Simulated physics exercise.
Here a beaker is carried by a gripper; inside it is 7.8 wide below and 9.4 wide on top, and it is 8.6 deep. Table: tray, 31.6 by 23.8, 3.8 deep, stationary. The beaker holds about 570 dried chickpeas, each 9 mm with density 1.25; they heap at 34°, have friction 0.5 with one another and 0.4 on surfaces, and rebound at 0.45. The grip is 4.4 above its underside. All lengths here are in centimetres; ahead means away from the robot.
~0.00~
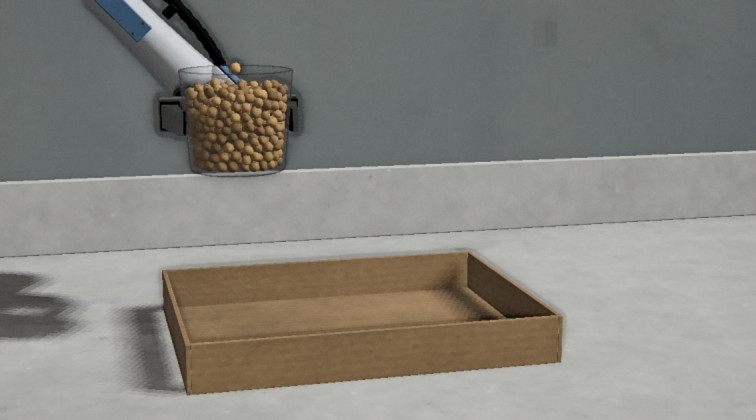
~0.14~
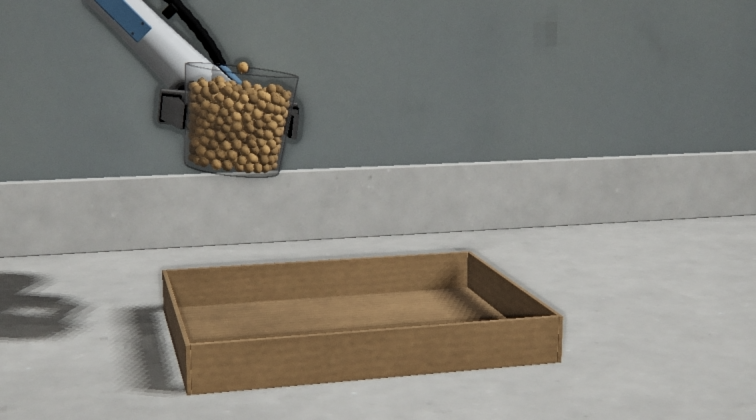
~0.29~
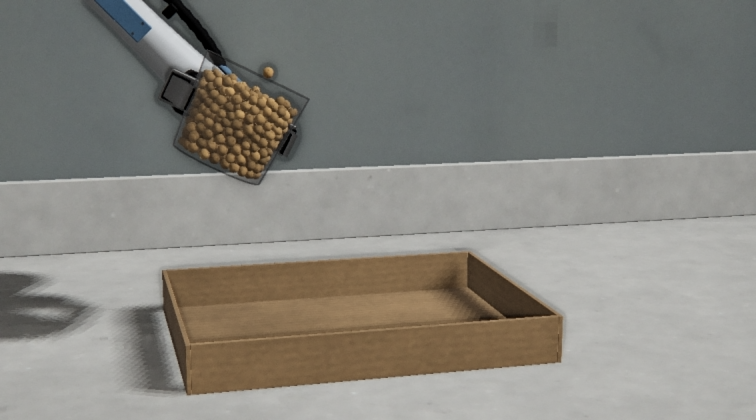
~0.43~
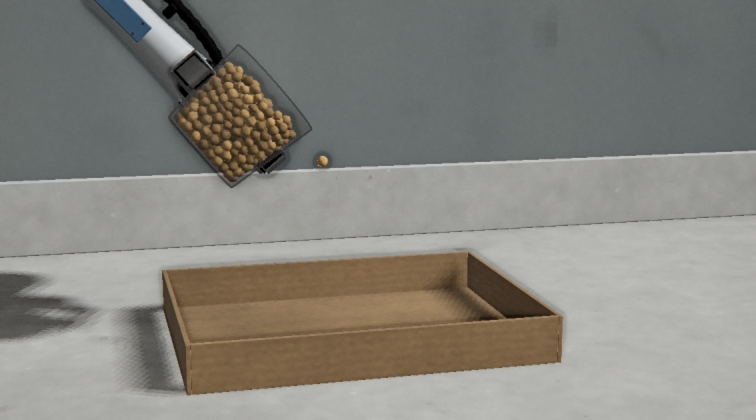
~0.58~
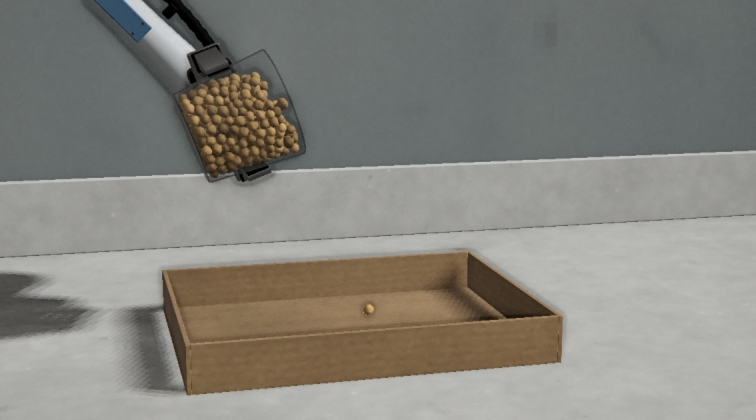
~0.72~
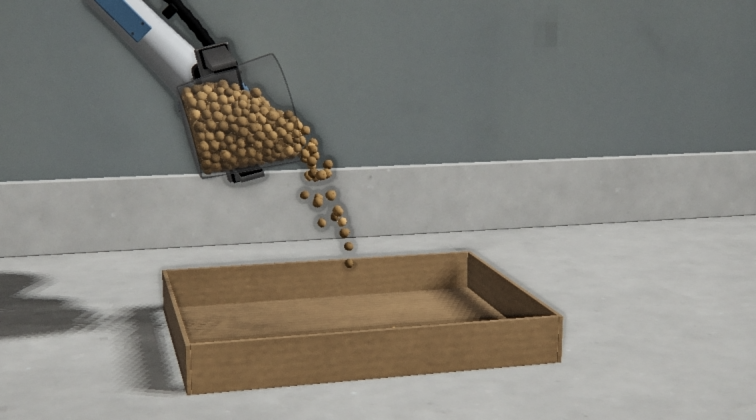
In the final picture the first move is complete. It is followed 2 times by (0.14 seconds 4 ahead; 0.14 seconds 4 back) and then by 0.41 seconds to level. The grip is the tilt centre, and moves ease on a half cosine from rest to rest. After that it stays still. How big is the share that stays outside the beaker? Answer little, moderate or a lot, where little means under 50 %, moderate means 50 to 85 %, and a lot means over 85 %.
Moderate.
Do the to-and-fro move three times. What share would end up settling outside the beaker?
75 per cent or so.
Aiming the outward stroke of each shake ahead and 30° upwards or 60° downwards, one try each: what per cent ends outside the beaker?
Estimates, in order: 75 % then 30 %.
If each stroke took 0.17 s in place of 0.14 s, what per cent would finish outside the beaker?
Roughly 60 in a hundred.
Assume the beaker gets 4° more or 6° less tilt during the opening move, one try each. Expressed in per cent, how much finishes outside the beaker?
About 75 per cent for the first try and 55 per cent for the second.
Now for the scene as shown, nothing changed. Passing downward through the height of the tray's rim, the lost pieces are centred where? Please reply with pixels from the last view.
Near (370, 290).
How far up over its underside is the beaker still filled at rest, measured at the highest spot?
I'd say near 5.5 cm from the bottom.
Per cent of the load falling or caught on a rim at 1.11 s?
2 %.
By 1.11 s, tilted 77° forward, highest piece 21 above the table; 309 in the beaker, 253 in the tray, 11 in flight or on a rim.
By 1.50 s, tilted 35° forward, highest piece 22 above the table; 387 in the tray, 183 in the beaker, 3 in flight or on a rim.
By 1.89 s, level, highest piece 22 above the table; 390 in the tray, 183 in the beaker.
By 2.94 s, level, highest piece 22 above the table; 390 in the tray, 183 in the beaker.
Final count, 390 in the tray, 183 in the beaker. That is 68 % outside the beaker.
